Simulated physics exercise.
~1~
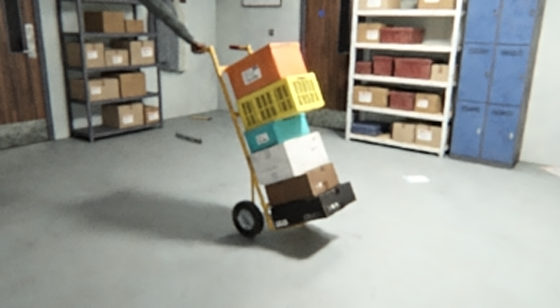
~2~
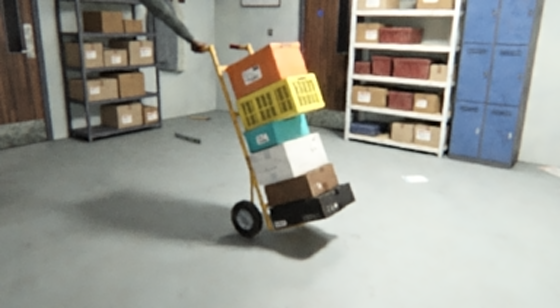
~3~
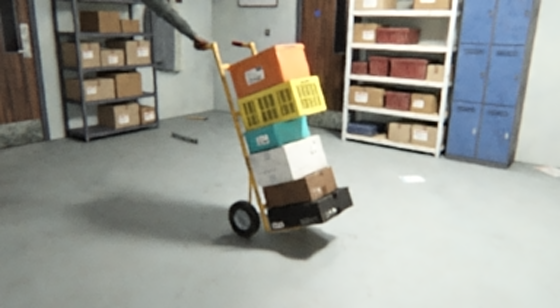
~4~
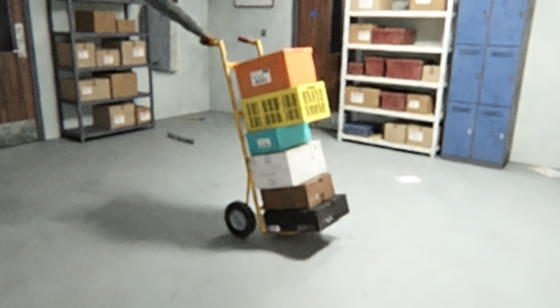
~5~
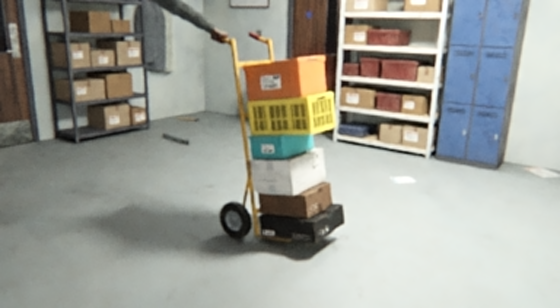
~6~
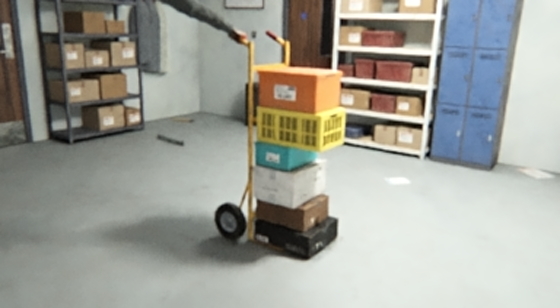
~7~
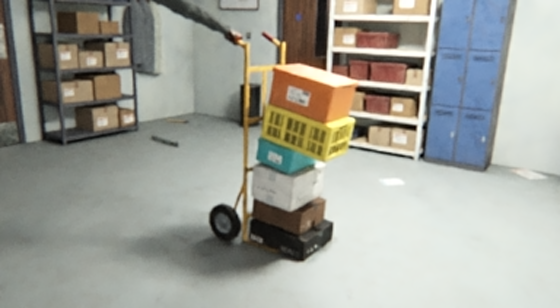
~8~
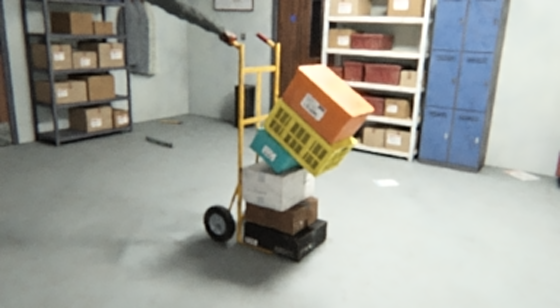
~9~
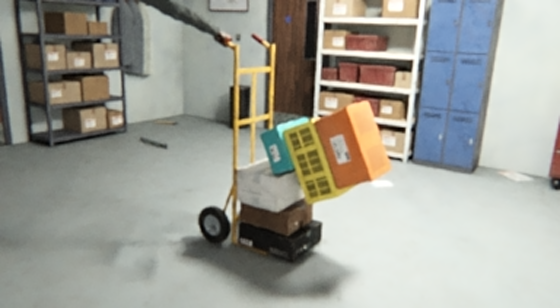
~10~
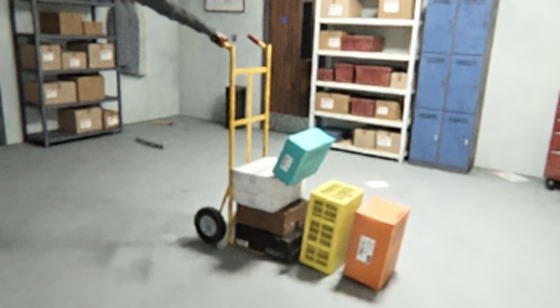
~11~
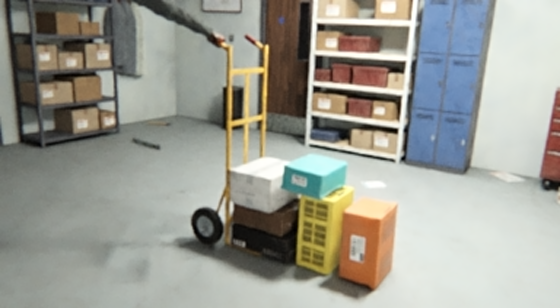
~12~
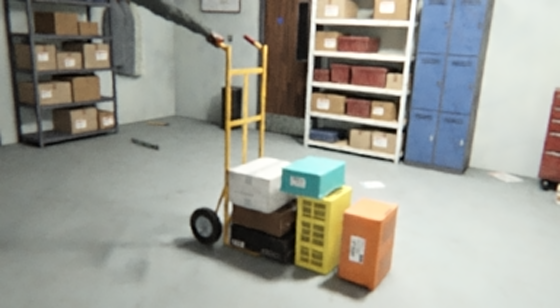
In a storage room with shelves and blue lockers, an outstretched arm swung a tilted, loaded hand truck upright, and its upper boxes toppled right. The orange tote and yellow crate landed on the floor, while the turquoise one tipped over and settled beside the white parcel.
